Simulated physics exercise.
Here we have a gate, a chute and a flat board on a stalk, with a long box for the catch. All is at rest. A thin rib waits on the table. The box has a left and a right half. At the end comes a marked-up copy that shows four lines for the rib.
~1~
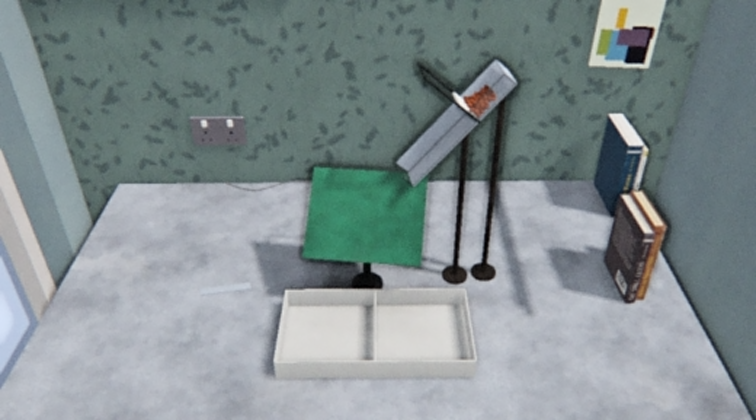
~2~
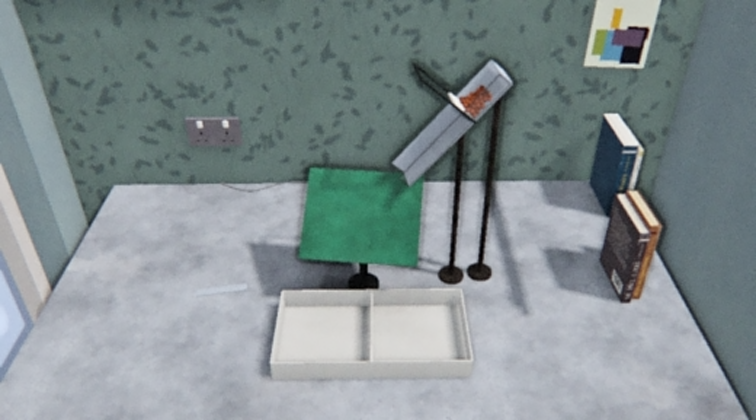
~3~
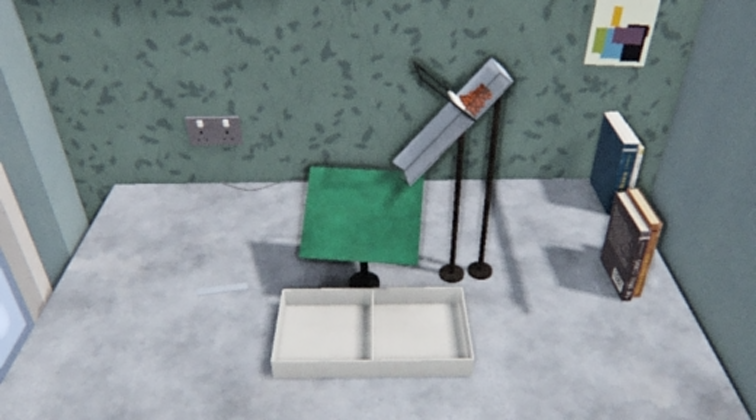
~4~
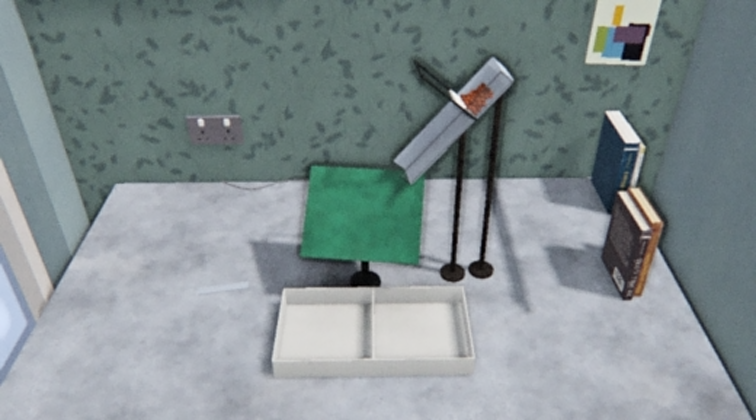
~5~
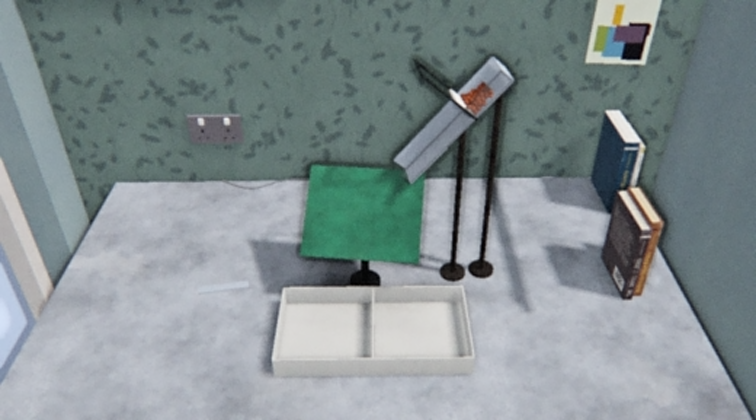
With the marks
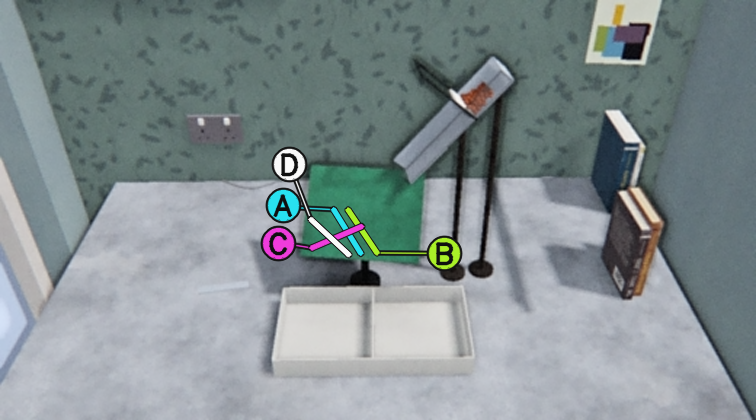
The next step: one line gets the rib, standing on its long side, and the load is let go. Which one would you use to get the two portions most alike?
Go for A.
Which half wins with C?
The left half.
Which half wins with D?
Left.
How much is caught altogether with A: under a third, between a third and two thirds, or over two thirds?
Over two thirds.
On the marked copy, line A from (333, 209) to (360, 253); line B from (348, 209) to (377, 252); line C from (361, 226) to (311, 247); line D from (310, 219) to (348, 254).
Choosing A, of what is caught, roughly half in the left half, roughly half in the right.
Choosing B, of what is caught, just a few in the left half, almost all in the right.
Choosing C, of what is caught, the larger part in the left half, about a tenth in the right.
Choosing D, of what is caught, almost all in the left half, about a tenth in the right.
